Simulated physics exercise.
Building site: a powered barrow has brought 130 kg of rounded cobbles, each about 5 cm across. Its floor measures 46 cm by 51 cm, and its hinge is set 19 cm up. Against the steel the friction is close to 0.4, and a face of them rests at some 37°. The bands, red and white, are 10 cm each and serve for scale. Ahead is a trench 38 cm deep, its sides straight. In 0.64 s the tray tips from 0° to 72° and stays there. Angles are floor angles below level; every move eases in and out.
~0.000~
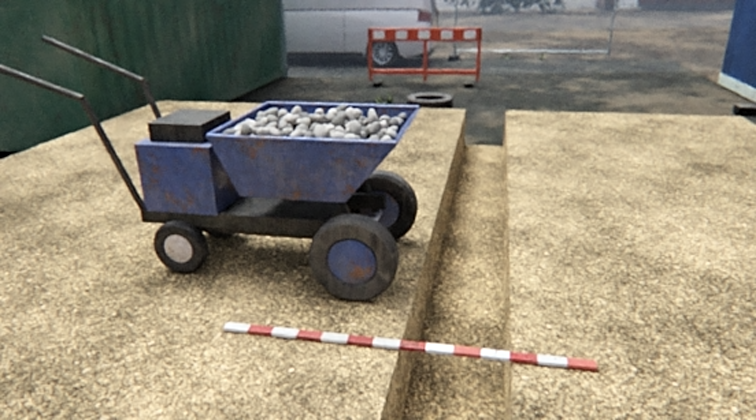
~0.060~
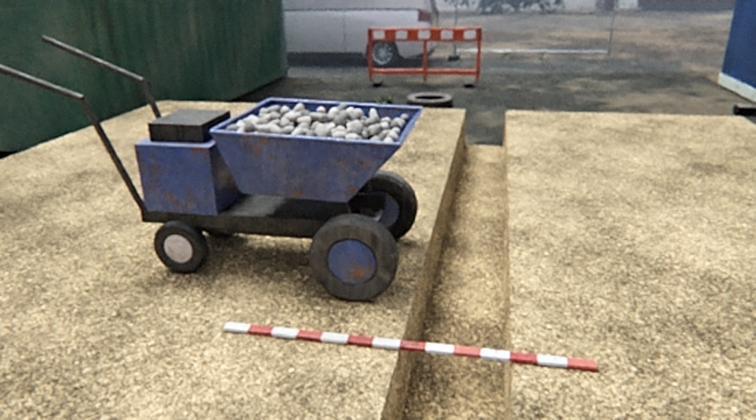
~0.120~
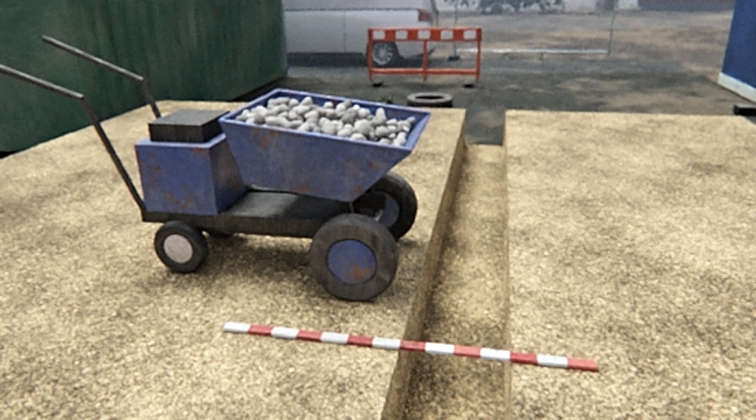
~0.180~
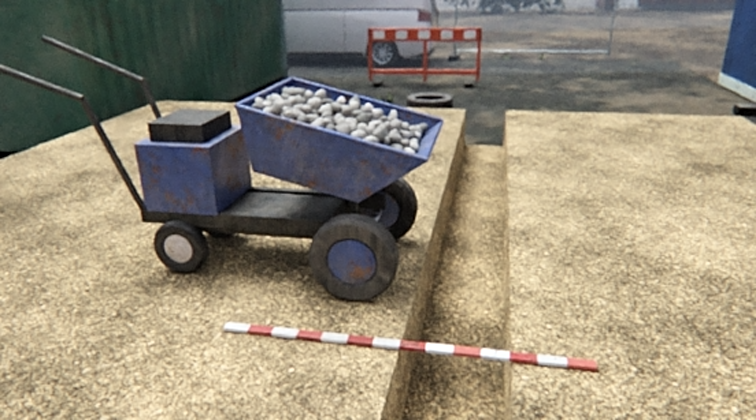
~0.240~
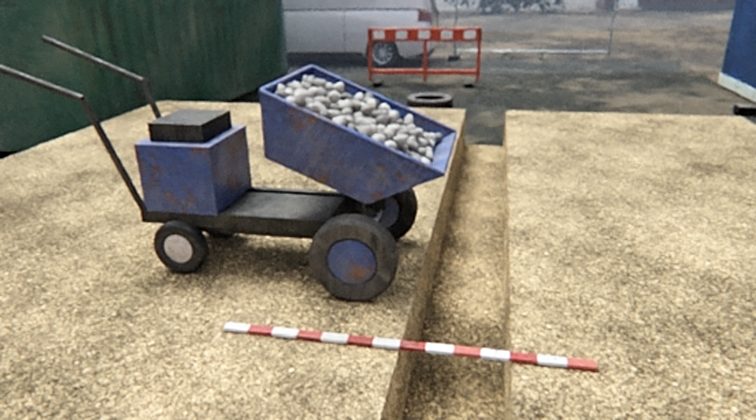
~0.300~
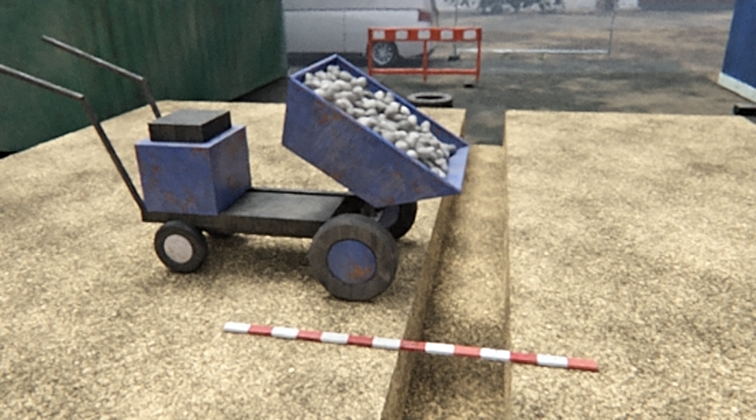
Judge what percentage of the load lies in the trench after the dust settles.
About 26 %.
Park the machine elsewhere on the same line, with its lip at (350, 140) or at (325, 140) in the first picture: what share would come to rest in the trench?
From the first spot near 70, from the second near 90 per cent.
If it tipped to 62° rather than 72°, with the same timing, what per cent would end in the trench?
It would come to about 35 percent.
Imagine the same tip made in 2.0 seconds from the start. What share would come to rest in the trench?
Around 45 per cent would end in the trench.
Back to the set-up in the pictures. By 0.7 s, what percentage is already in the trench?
About 5 per cent by then.
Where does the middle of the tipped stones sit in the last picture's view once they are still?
Their middle ends up near (563, 279).
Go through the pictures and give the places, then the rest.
The first frame shows lip at (396, 144), floor tilted 0°, highest stones at (325, 115).
In the second frame, the tray is at 2°, its lip at (400, 145); the top of the load is at (309, 114); the stones move at 0.4 m/s on average.
In the third frame, the tray is at 7°, its lip at (411, 151); the top of the load is at (298, 108); the stones move at 0.8 m/s on average.
In the fourth frame, the tray is at 14°, its lip at (427, 160); the top of the load is at (290, 97); the stones move at 1.2 m/s on average.
In the fifth frame, the tray is at 23°, its lip at (444, 174); the top of the load is at (310, 86); the stones move at 1.4 m/s on average.
The sixth frame shows lip at (460, 193), floor tilted 33°, highest stones at (331, 77); the stones move at 1.5 m/s on average.
After 0.5 s the floor is at 61°; 100 % in the tray; the foremost stones are at (487, 216).
After 0.7 s the floor is at 72°; 57 % in the tray, 5 % in the trench, 38 % past the trench; the foremost stones are at (588, 284).
After 1.1 s the floor is at 72°; 12 % in the tray, 13 % in the trench, 75 % past the trench; the foremost stones are past the picture's edge.
After 3.0 s the floor is at 72°; 0 % in the tray, 26 % in the trench, 74 % past the trench; the foremost stones are past the picture's edge.
